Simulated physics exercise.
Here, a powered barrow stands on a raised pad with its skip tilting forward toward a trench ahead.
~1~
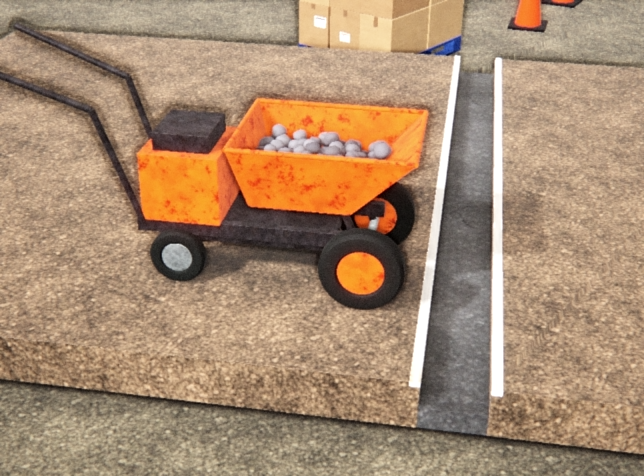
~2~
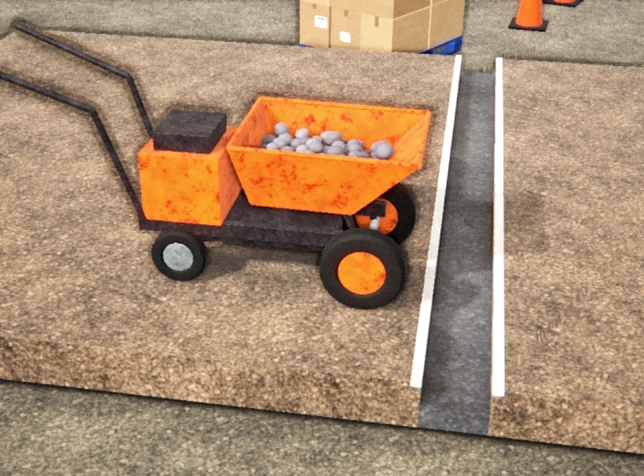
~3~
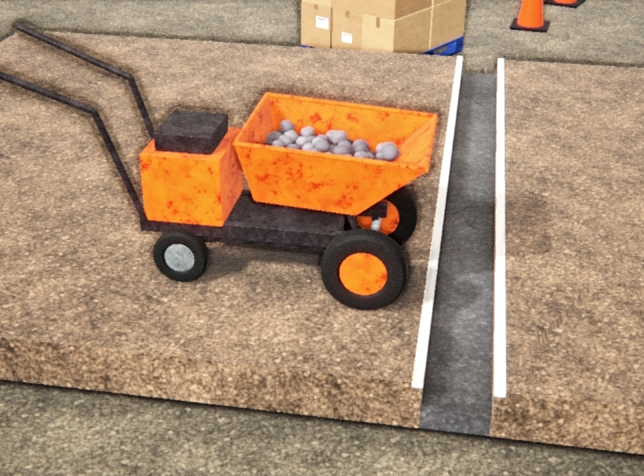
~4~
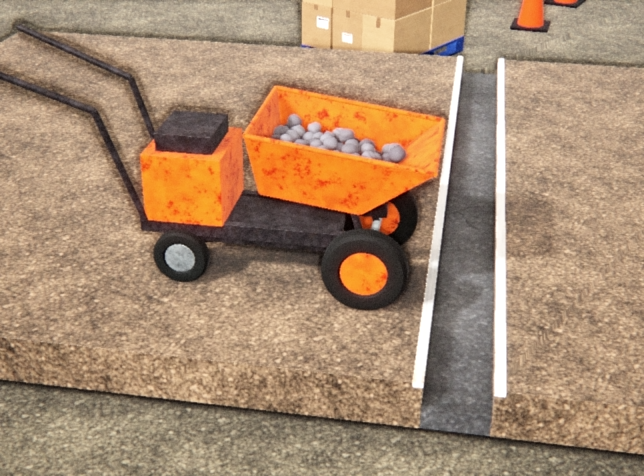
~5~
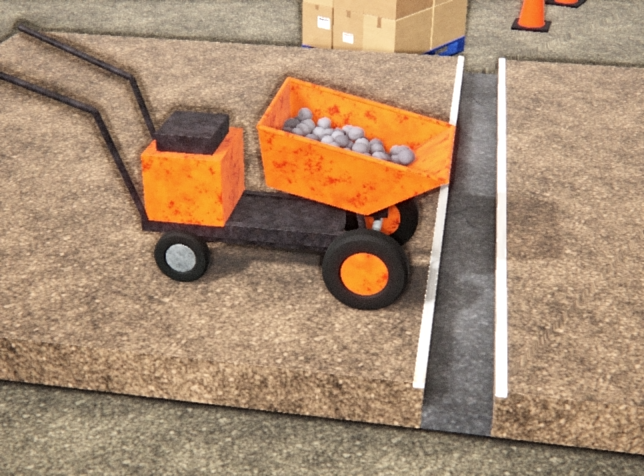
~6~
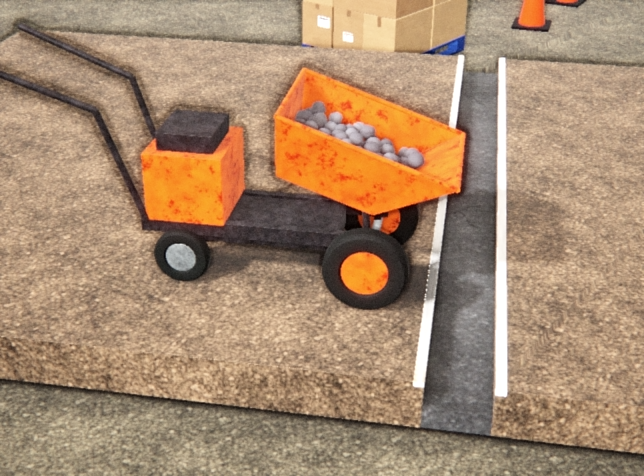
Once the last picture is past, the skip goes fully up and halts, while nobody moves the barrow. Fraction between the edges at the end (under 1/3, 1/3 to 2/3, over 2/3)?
I expect the trench to receive below one third of the load.
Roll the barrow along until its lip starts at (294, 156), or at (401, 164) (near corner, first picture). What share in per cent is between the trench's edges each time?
50 per cent, then 20 per cent.
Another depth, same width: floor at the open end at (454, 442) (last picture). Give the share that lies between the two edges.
0 per cent, roughly.
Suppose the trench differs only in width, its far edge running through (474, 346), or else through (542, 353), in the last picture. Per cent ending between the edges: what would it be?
0 and 60 percent.
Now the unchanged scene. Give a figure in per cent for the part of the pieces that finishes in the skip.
About 15 per cent.
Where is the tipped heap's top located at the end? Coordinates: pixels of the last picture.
Settled peak, approx. (538, 284).
Soon after the last picture, skip tipped steeply; all in the skip.
A little later, skip tipped right over; about half in the skip; a stray few in or heaped over the trench; about half beyond it; a stray few falling.
Later still, skip tipped right over; about a quarter in the skip; a stray few in or heaped over the trench; most beyond it.
At rest, skip tipped right over; about a quarter in the skip; a stray few in or heaped over the trench; most beyond it.
